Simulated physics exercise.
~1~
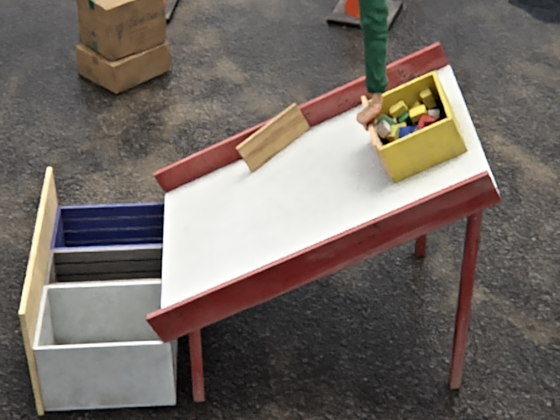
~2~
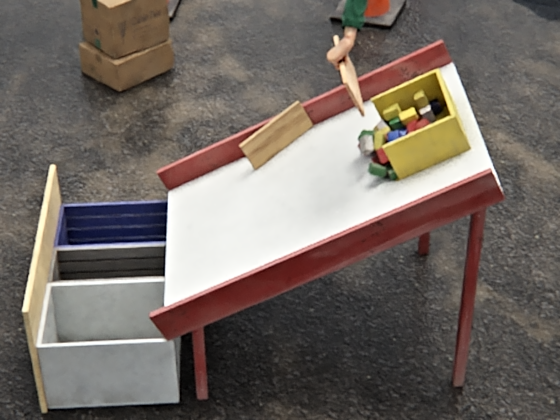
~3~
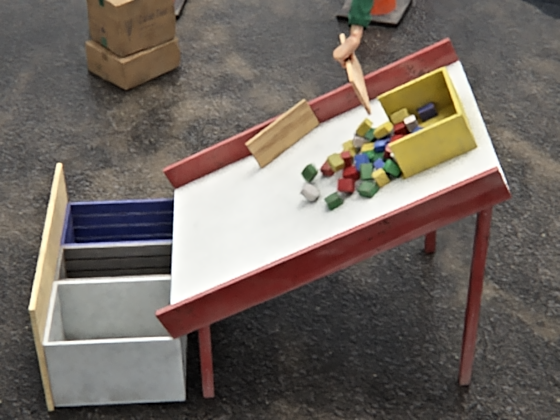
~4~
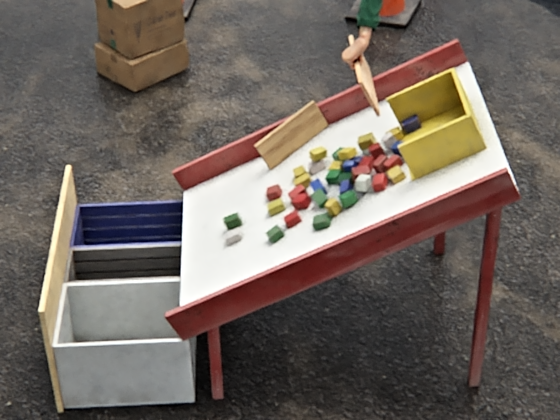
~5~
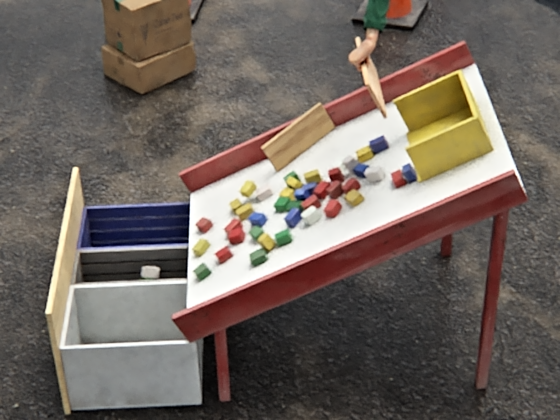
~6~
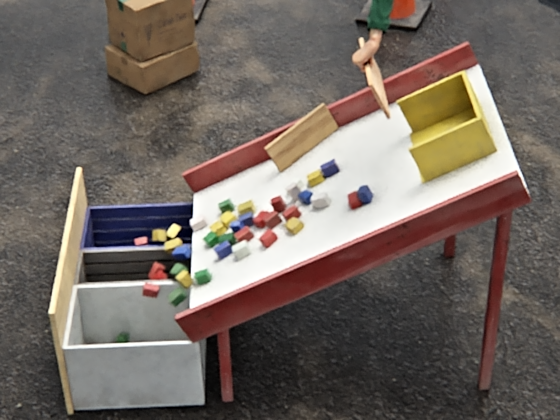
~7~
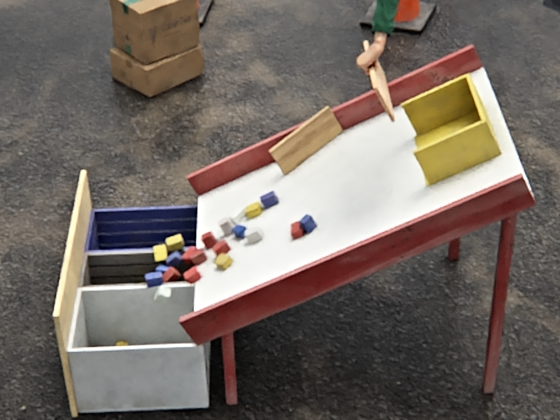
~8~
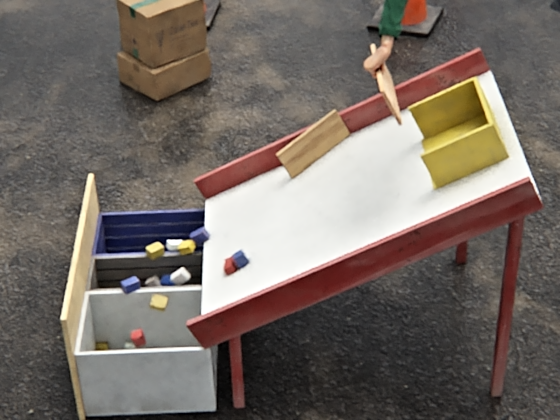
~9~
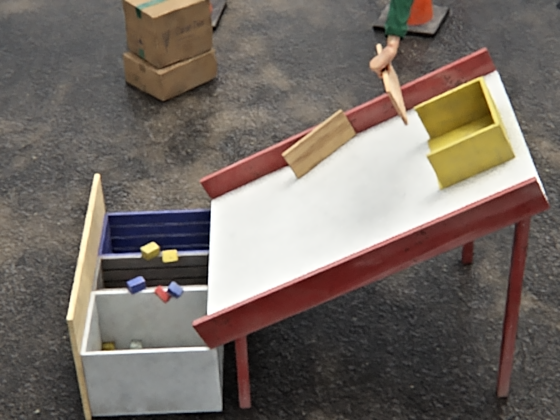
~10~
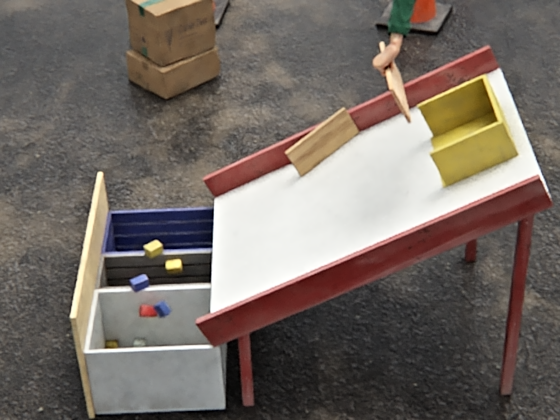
Colorful toy bricks spilled from a yellow pen after a green-sleeved hand lifted the gate, slid down a tilted white table past an angled board, and dropped off its lower left edge toward the bins, with a few still in the air at the end.
